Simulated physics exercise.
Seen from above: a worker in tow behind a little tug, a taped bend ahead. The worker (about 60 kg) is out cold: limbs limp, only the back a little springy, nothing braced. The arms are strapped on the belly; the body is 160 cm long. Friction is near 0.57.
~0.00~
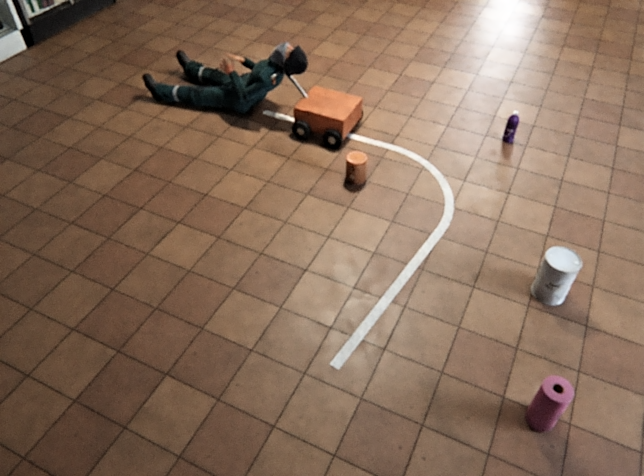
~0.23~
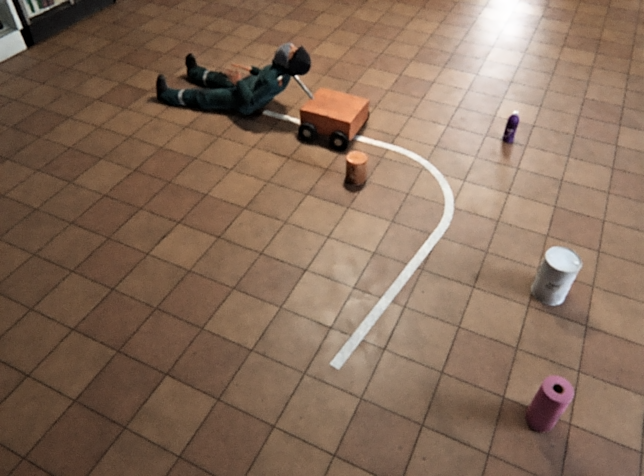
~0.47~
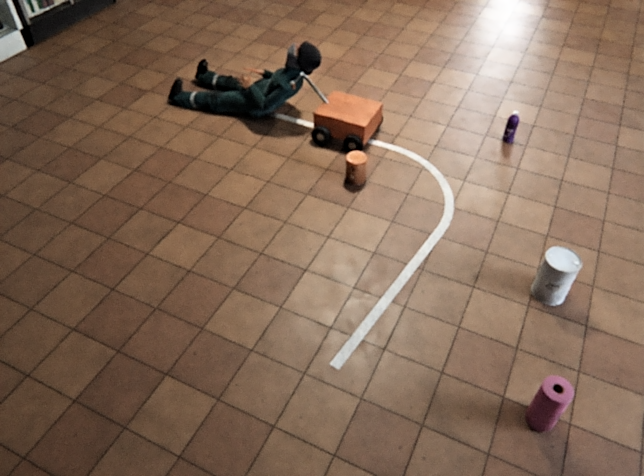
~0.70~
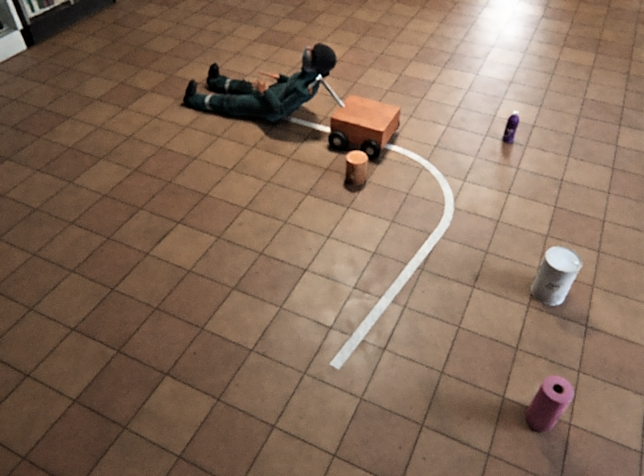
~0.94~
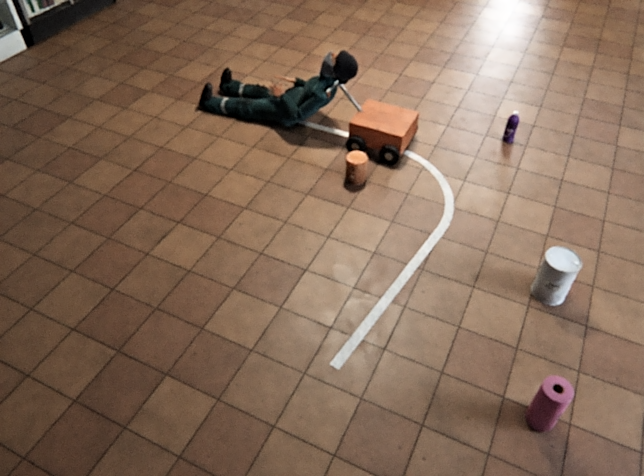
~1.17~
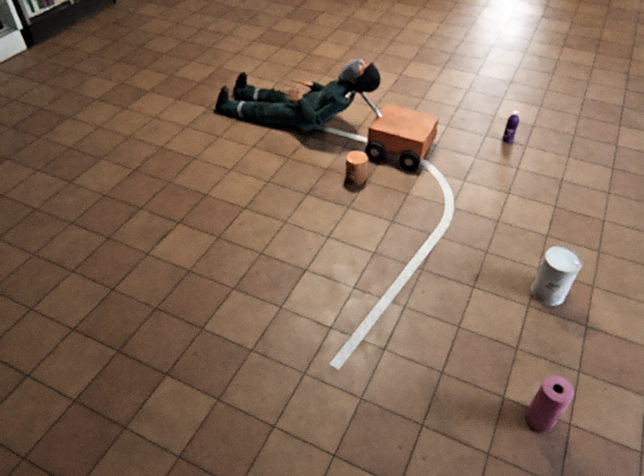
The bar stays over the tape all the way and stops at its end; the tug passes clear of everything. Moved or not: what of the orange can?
The orange can remains in place.
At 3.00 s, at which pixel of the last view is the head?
Around (469, 153).
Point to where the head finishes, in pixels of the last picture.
At about (324, 317).
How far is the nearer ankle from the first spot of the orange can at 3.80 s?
About 30 cm.
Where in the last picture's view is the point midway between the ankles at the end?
Near (401, 233).
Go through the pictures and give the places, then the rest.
In the first frame, orange can (356, 168), pink post (548, 404), end of the tape (335, 365).
In the second frame, orange can (356, 168), pink post (548, 405); tow bar 6 cm along the tape.
In the third frame, orange can (356, 168), pink post (548, 405); tow bar 18 cm along the tape.
In the fourth frame, orange can (356, 168), pink post (548, 405); tow bar 33 cm along the tape.
In the fifth frame, orange can (356, 168), pink post (548, 405); tow bar 48 cm along the tape.
In the sixth frame, orange can (356, 168), pink post (548, 405), end of the tape (335, 365); tow bar 65 cm along the tape.
After 2.30 s the orange can is where it stood, near (356, 168) in the last picture's view; the nearer ankle is 76 cm from that spot.
After 3.00 s the orange can is where it stood, near (356, 168) in the last picture's view; the nearer ankle is 49 cm from that spot.
After 3.80 s the orange can is where it stood, near (356, 168) in the last picture's view; the pink post where it stood; the nearer ankle is 31 cm from that spot.
After 4.60 s the orange can is where it stood, near (356, 168) in the last picture's view; the pink post where it stood; the nearer ankle is 33 cm from that spot.
By 5.4 s, orange can stays put; pink post stays put; white bin stays put; purple bottle stays put.
